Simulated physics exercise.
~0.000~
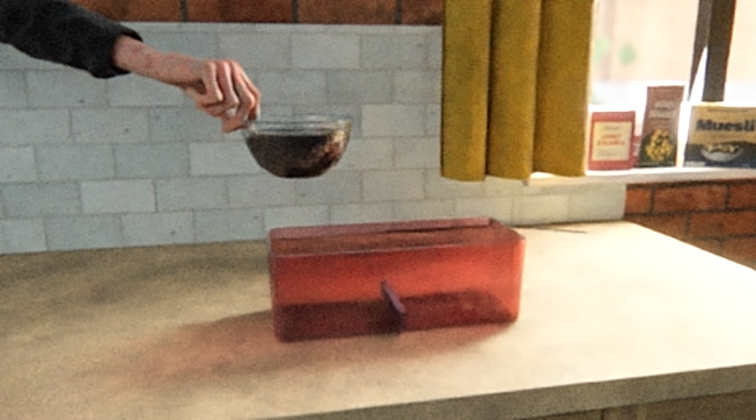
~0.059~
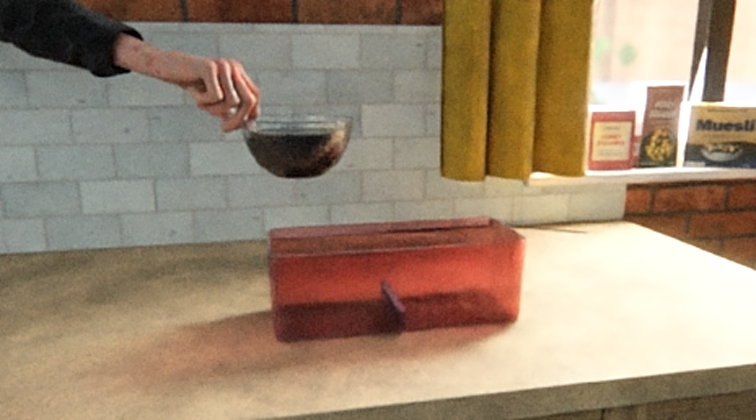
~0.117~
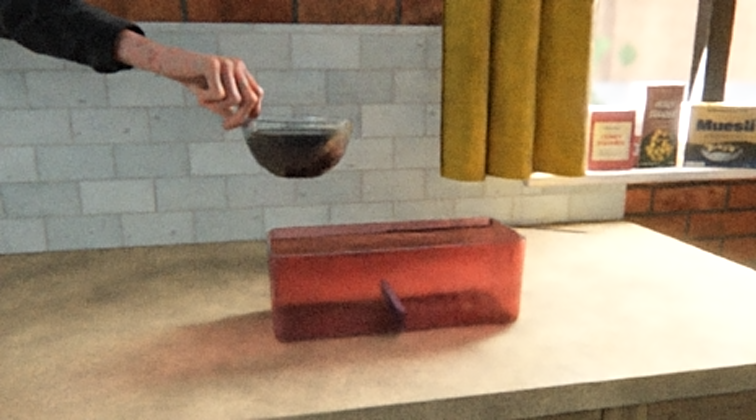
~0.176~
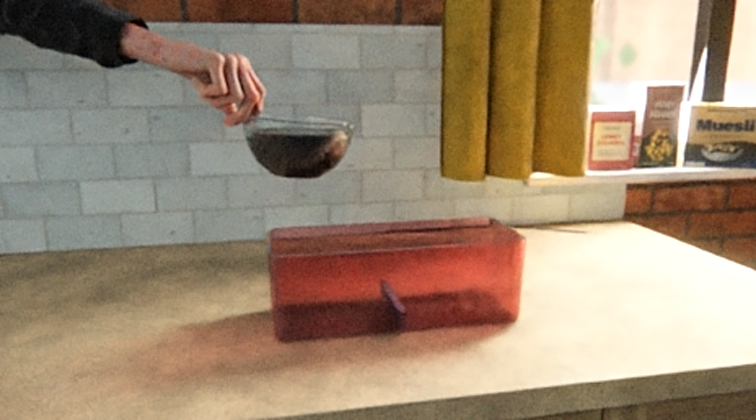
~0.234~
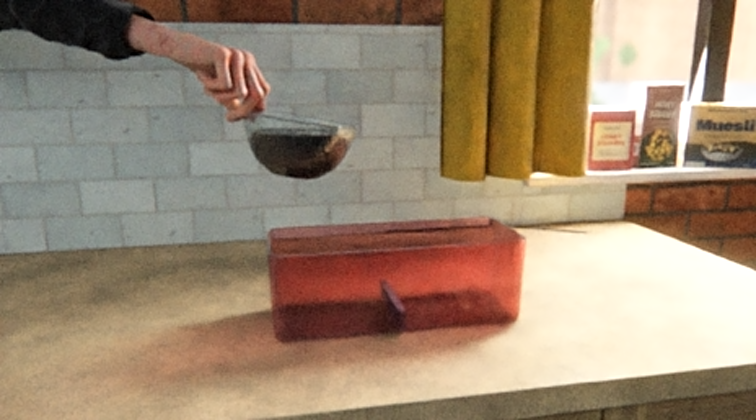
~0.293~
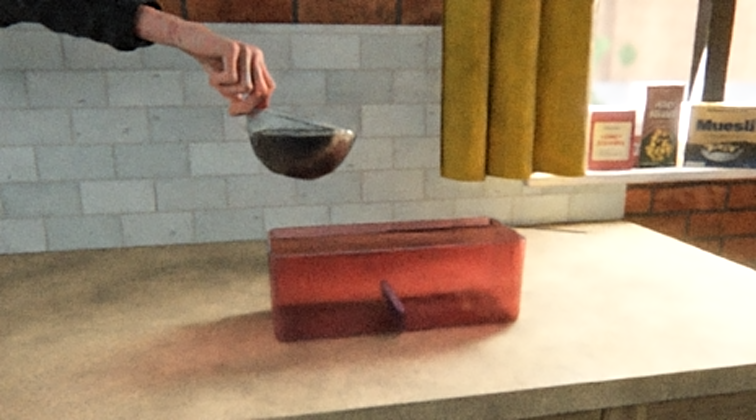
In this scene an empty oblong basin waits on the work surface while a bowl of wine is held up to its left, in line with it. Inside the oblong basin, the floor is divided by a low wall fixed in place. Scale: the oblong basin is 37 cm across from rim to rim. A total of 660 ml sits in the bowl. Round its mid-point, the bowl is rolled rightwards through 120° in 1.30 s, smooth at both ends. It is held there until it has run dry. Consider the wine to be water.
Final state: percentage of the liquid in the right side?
Approximately 56 %.
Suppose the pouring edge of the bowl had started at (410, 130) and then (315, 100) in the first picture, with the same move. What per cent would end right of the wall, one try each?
First 85, then 15 per cent.
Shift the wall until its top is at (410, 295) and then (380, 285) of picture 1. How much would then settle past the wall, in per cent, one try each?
I'd say 30 percent on the first go, 75 percent on the next.
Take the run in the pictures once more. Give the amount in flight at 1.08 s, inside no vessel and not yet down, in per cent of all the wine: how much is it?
Near 1 percent.
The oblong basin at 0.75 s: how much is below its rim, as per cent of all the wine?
Near 28 in a hundred.
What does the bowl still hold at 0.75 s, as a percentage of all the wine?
I'd put it near 38 percent.
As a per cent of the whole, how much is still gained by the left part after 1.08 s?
Change: Approx. 5 %.
Then, 0.75 s in, the tilt is 74° and 37 per cent is still to pour, 5 is left of the wall and 23 right of it.
Then, 1.08 s in, the tilt is 111° and 0 per cent is still to pour, 39 is left of the wall and 60 right of it.
Then, 1.42 s in, the tilt is 120° and 0 per cent is still to pour, 42 is left of the wall and 58 right of it.
Then, 1.80 s in, the tilt is 120° and 0 per cent is still to pour, 43 is left of the wall and 56 right of it.
Finally, 43 per cent lies left of the wall, 56 right of it and 0 outside.
